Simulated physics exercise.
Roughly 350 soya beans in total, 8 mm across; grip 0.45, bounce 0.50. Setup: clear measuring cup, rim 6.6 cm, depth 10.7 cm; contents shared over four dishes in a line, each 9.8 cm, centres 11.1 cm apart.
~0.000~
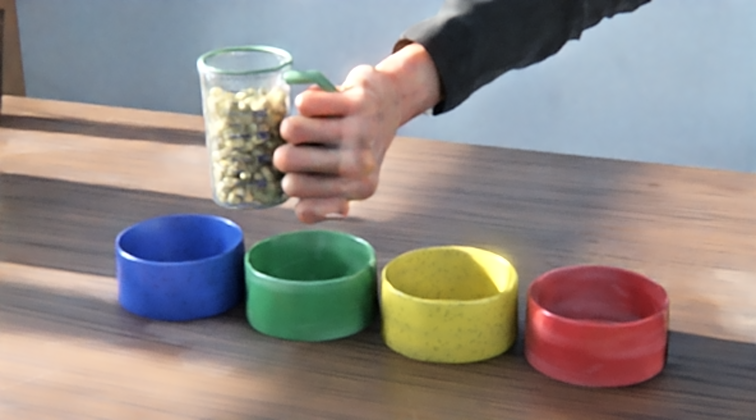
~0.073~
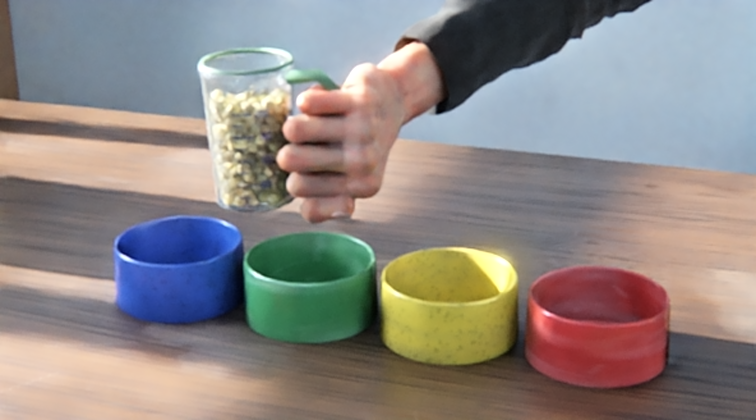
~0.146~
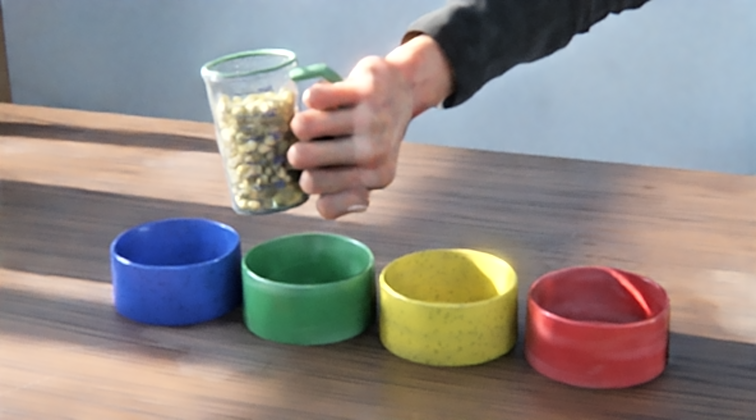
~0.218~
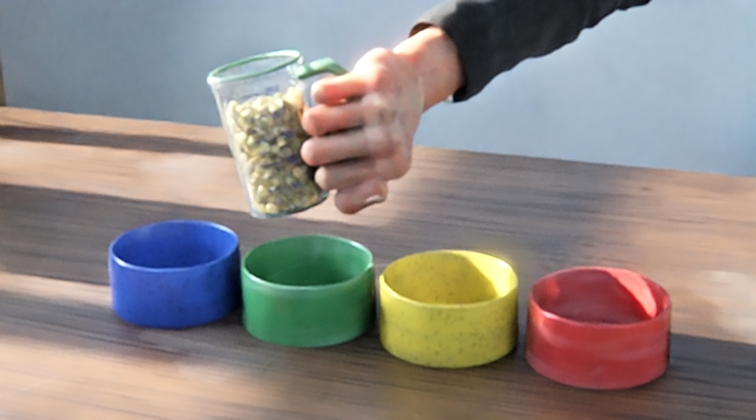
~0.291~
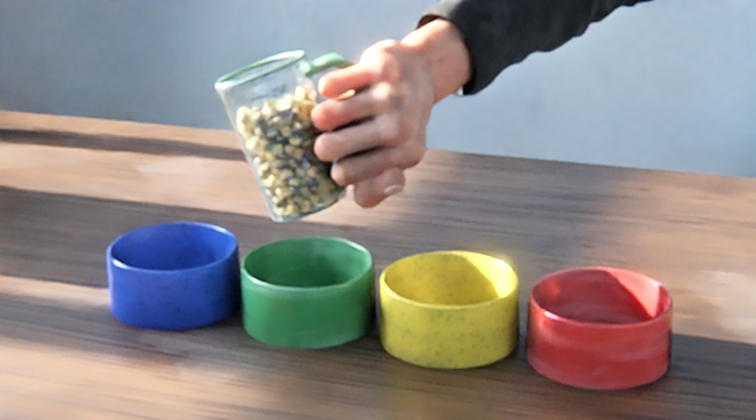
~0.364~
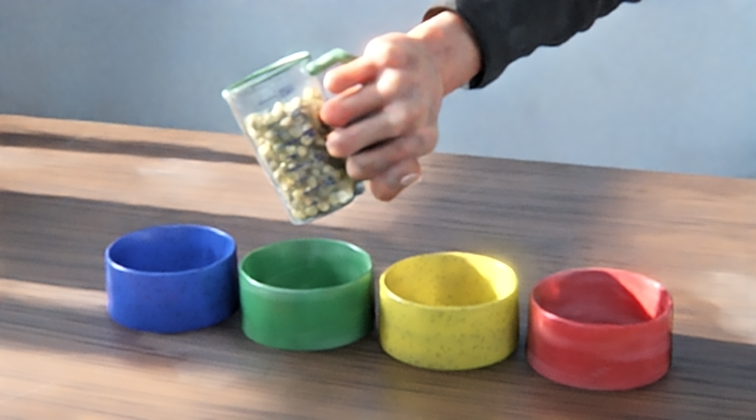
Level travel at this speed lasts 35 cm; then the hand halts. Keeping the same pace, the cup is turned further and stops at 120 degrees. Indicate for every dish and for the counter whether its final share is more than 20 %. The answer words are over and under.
Red: Under. Blue: Under. Green: Under. Yellow: Over. Counter: Under.
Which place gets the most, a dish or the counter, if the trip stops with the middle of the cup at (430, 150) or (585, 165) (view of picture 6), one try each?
First try: Green; second try: Yellow.
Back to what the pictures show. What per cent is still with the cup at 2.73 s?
I'd say close to 0 per cent.
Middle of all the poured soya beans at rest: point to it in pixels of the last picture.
Close to pixel (449, 311).
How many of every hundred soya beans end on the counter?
Estimate: Around 0 %.
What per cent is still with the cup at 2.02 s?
Around 0 per cent of the load.
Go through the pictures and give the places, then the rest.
In the first picture, cup at (249, 129), tilt 0 degrees, lip at (205, 57), moved 0.0 cm; middle of the pieces at (247, 143); blue dish at (180, 239); green dish at (311, 256); yellow dish at (450, 275); red dish at (598, 295).
In the second picture, cup at (252, 131), tilt 2 degrees, lip at (206, 60), moved 0.3 cm; middle of the pieces at (250, 145).
In the third picture, cup at (261, 133), tilt 7 degrees, lip at (209, 66), moved 1.2 cm; middle of the pieces at (260, 148).
In the fourth picture, cup at (273, 136), tilt 13 degrees, lip at (215, 73), moved 2.3 cm; middle of the pieces at (274, 151).
In the fifth picture, cup at (286, 138), tilt 19 degrees, lip at (222, 81), moved 3.3 cm; middle of the pieces at (288, 153).
In the sixth picture, cup at (298, 140), tilt 25 degrees, lip at (229, 90), moved 4.4 cm; middle of the pieces at (302, 156); blue dish at (171, 249); green dish at (306, 264); yellow dish at (449, 280); red dish at (601, 298). Its pace works out near 85 degrees a second; the hand travels 14 cm a second.
After 1.36 s, tilt 108 degrees; cup holds 90 %, yellow 5 %.
Then, at 2.02 s, tilt 120 degrees; cup holds 0 %, yellow 95 %.
Then, at 2.73 s, tilt 120 degrees; cup holds 0 %, yellow 95 %.
In the end, at 3.0 s, red 0 %, blue 0 %, green 0 %, yellow 95 %, counter 0 %.
